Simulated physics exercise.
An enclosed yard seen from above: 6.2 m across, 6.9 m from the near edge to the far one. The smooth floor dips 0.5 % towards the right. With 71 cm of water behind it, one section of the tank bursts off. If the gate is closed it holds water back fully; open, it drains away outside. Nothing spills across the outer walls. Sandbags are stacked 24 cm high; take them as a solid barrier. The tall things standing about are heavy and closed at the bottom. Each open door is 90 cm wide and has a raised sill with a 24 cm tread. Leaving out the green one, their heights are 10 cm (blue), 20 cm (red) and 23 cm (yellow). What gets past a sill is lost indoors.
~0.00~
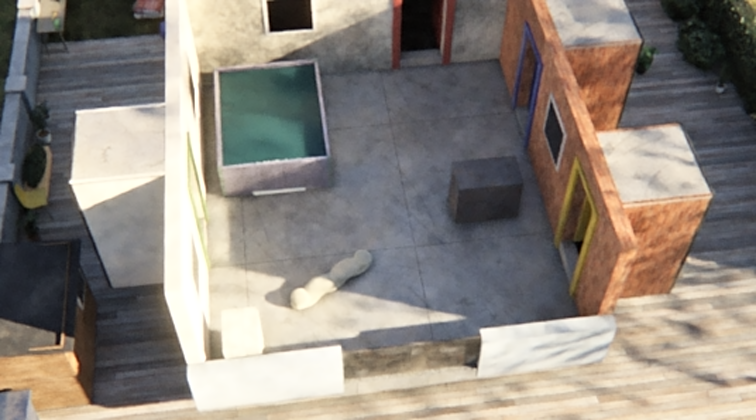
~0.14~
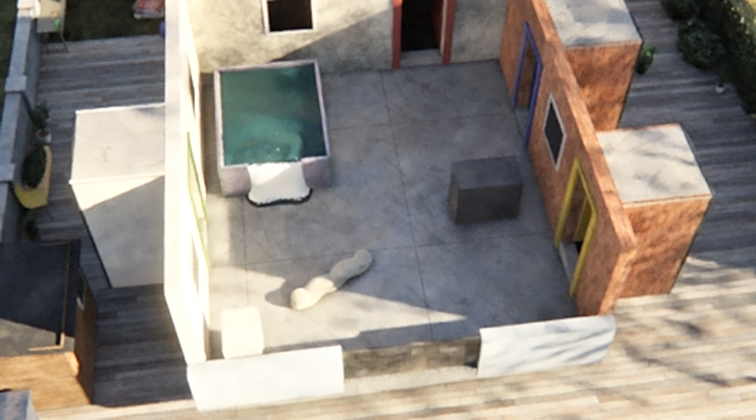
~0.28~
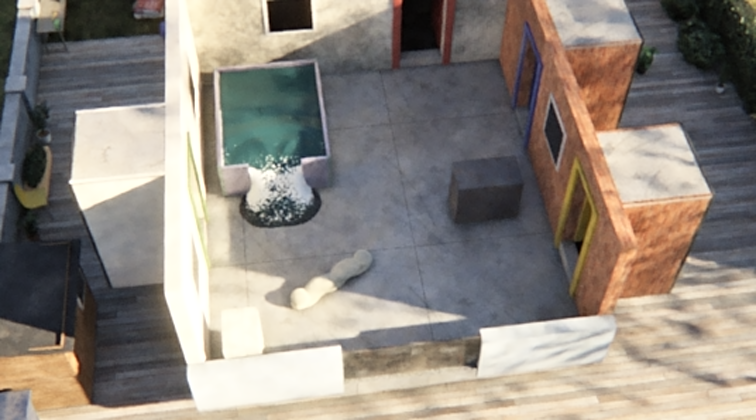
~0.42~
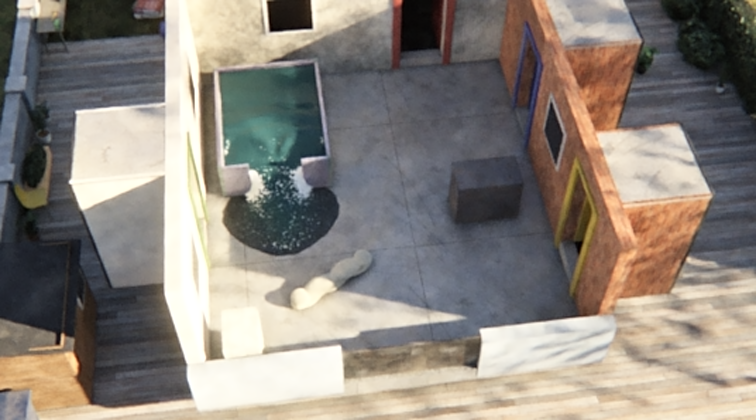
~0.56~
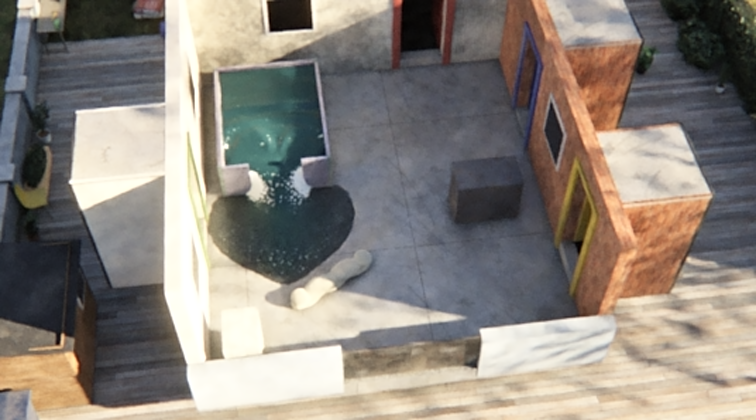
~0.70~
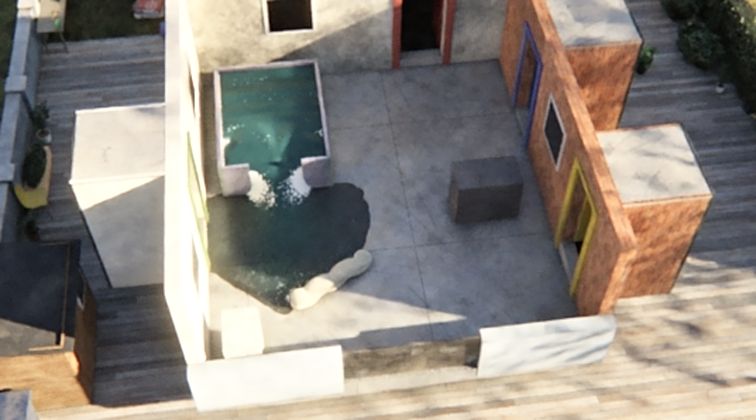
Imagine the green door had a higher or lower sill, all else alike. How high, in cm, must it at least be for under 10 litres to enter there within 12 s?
At least 15 cm or so.
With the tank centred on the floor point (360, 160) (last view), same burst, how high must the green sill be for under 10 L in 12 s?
Then roughly 12.5 cm.
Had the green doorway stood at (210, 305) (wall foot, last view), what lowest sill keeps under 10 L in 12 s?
Roughly 32 cm.
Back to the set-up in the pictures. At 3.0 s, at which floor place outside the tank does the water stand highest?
Around (212, 386).
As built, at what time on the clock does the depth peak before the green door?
Near 4.5 s.
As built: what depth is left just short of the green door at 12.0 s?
About 6.5 cm.
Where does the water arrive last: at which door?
The red one.
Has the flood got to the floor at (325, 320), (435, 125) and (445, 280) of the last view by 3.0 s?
In that order: Wet, still dry, wet.
After 1.4 s water covers 25 % of the floor, deepest (42 cm) near (275, 196); 14 cm at the green door, 0 litres in over its 18 cm sill.
After 3.0 s water covers 50 % of the floor, deepest (49 cm) near (212, 386); 10 cm at the green door, 0 litres in over its 18 cm sill.
After 12.0 s water covers 95 % of the floor, deepest (14 cm) near (557, 255); 6 cm at the green door, 2 litres in over its 18 cm sill.
At the green door as built, the water arrived by 0.7 s and peaked near 19 cm at 4.6 s.
With a sill of 13.5 cm, 21 litres would have come in within the 12 s; with 18 cm, 2 litres. So under 10 litres takes about 15 cm.
